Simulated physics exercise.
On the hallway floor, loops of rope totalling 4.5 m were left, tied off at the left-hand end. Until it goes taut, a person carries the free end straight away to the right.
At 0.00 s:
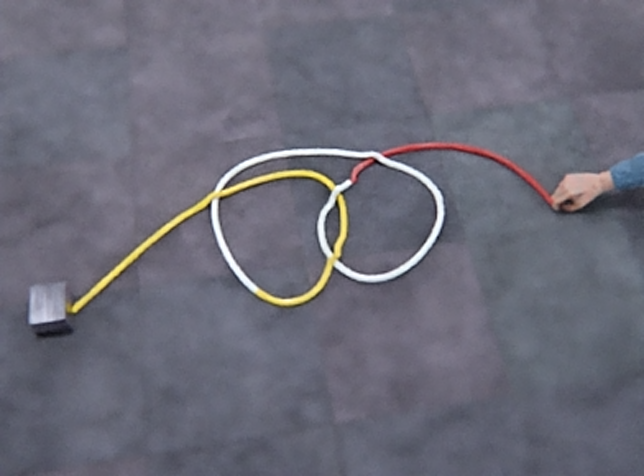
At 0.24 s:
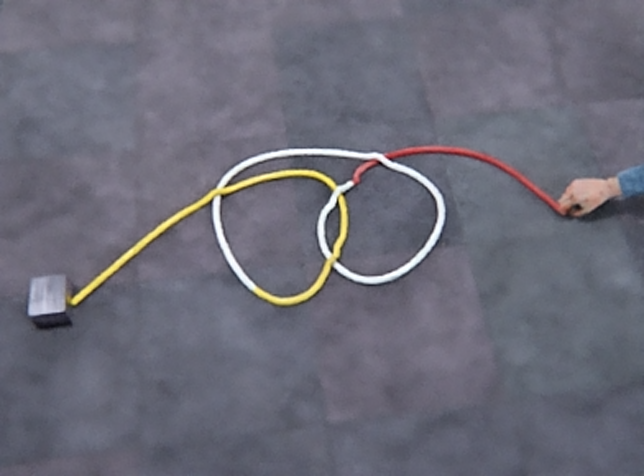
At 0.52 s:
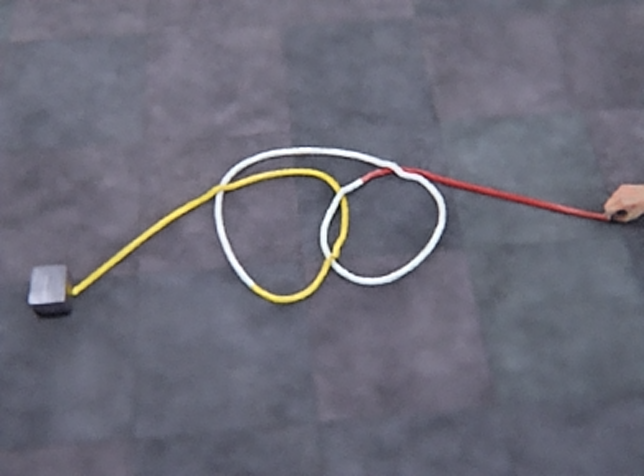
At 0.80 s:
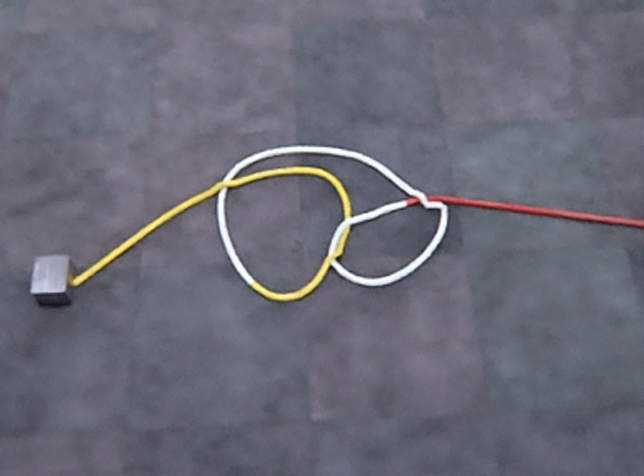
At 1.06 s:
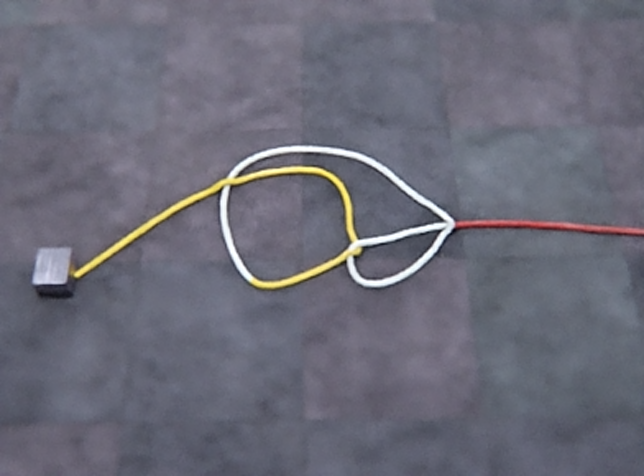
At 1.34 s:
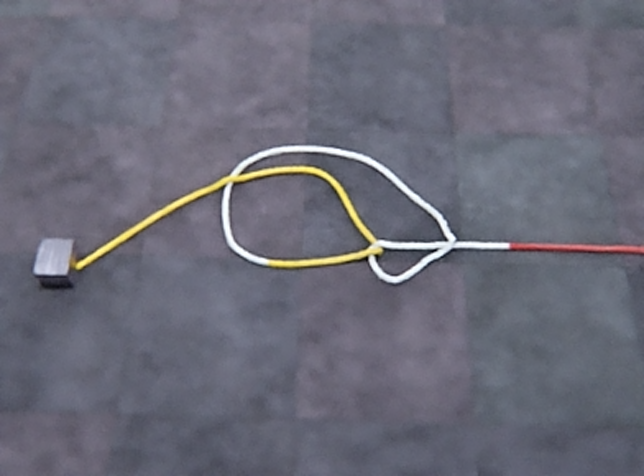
Yellow, white and red rope lying in loops on a grey floor, a hand pulling the red end right, loops narrowing.
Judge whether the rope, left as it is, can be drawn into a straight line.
It cannot; it knots.
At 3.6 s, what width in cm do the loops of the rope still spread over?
Width measured: Some 18 cm.
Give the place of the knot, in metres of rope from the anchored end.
Roughly 1.4 m from the fixed end.
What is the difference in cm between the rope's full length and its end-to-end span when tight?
I'd put it at close to 30 cm.
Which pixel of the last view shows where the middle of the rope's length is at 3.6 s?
Roughly at (476, 234).
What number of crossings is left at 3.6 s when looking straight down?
I count 4 at that moment.
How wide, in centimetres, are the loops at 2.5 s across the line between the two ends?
Roughly 40 cm.
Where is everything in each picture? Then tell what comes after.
In the first picture, shows, crossings (216, 197) yellow over white, (336, 264) yellow over white, (334, 188) white over yellow, (374, 158) white over red; rope runs through (185, 216) (324, 279) (288, 154) (392, 275) (439, 146); grip (559, 209).
In the second picture, shows, rope runs through (186, 212) (291, 153) (442, 150); grip (565, 213).
In the third picture, shows, rope runs through (189, 207) (295, 151) (465, 186); grip (610, 218).
In the fourth picture, shows, rope runs through (192, 202) (300, 150) (517, 209).
In the fifth picture, shows, rope runs through (195, 198) (304, 149) (569, 227).
In the sixth picture, shows, rope runs through (198, 194) (345, 259) (308, 149) (382, 276) (624, 250).
By 2.5 s, the ends are 2.8 m apart, loops still 40 cm across.
By 3.6 s, the ends are 3.5 m apart, loops still 17 cm across.
By 4.7 s, the ends are 4.2 m apart, loops still 13 cm across.
By 5.8 s, the ends are 4.2 m apart, loops still 9 cm across.
By 6.1 s, the ends are 4.2 m apart, loops still 9 cm across.
